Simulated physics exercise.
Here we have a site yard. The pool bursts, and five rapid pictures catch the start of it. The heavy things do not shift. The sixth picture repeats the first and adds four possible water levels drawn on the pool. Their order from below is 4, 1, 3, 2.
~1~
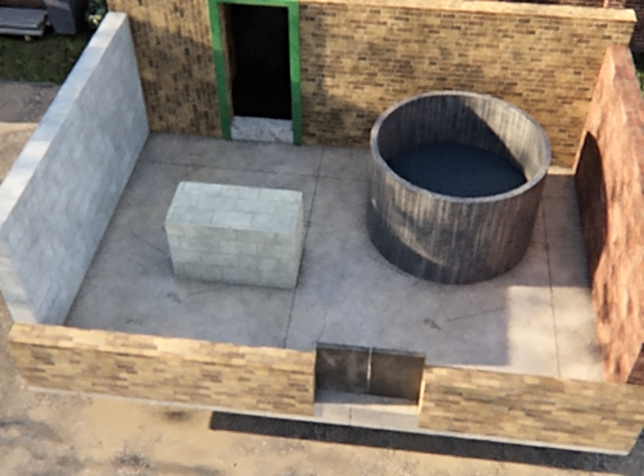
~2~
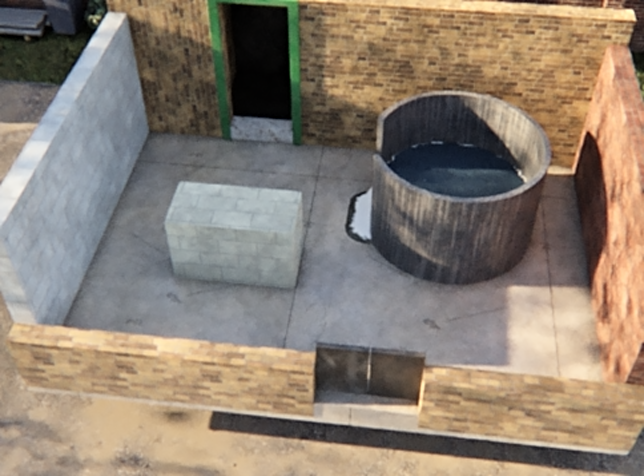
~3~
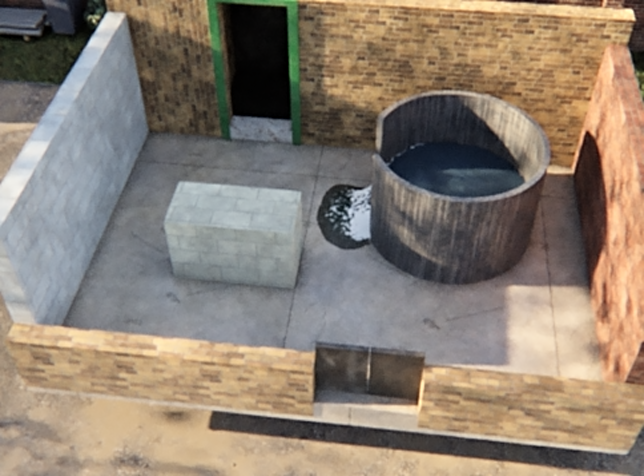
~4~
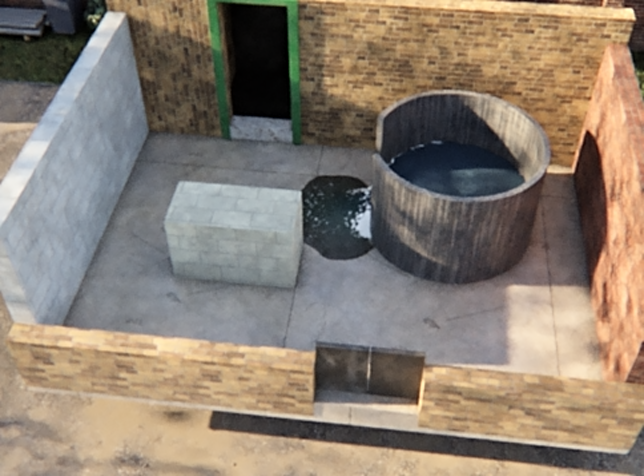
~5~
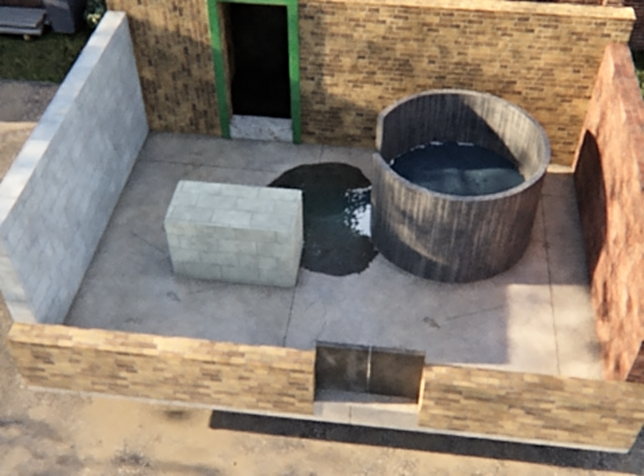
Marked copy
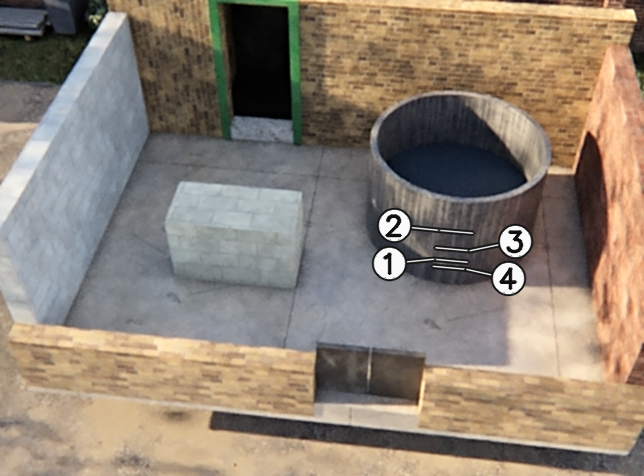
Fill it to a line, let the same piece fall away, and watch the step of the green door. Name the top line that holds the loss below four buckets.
Use mark 2.
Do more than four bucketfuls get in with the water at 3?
No, that is safe.
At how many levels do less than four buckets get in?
All of the four.
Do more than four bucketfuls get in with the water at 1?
No, not at all.
On the marked copy, 1 at (450, 260); 2 at (455, 231); 3 at (452, 249); 4 at (449, 267); from the bottom up 4, 1, 3, 2.
For mark 1, nothing gets over.
For mark 2, a bucket or two gets in.
For mark 3, nothing gets over.
For mark 4, nothing gets over.
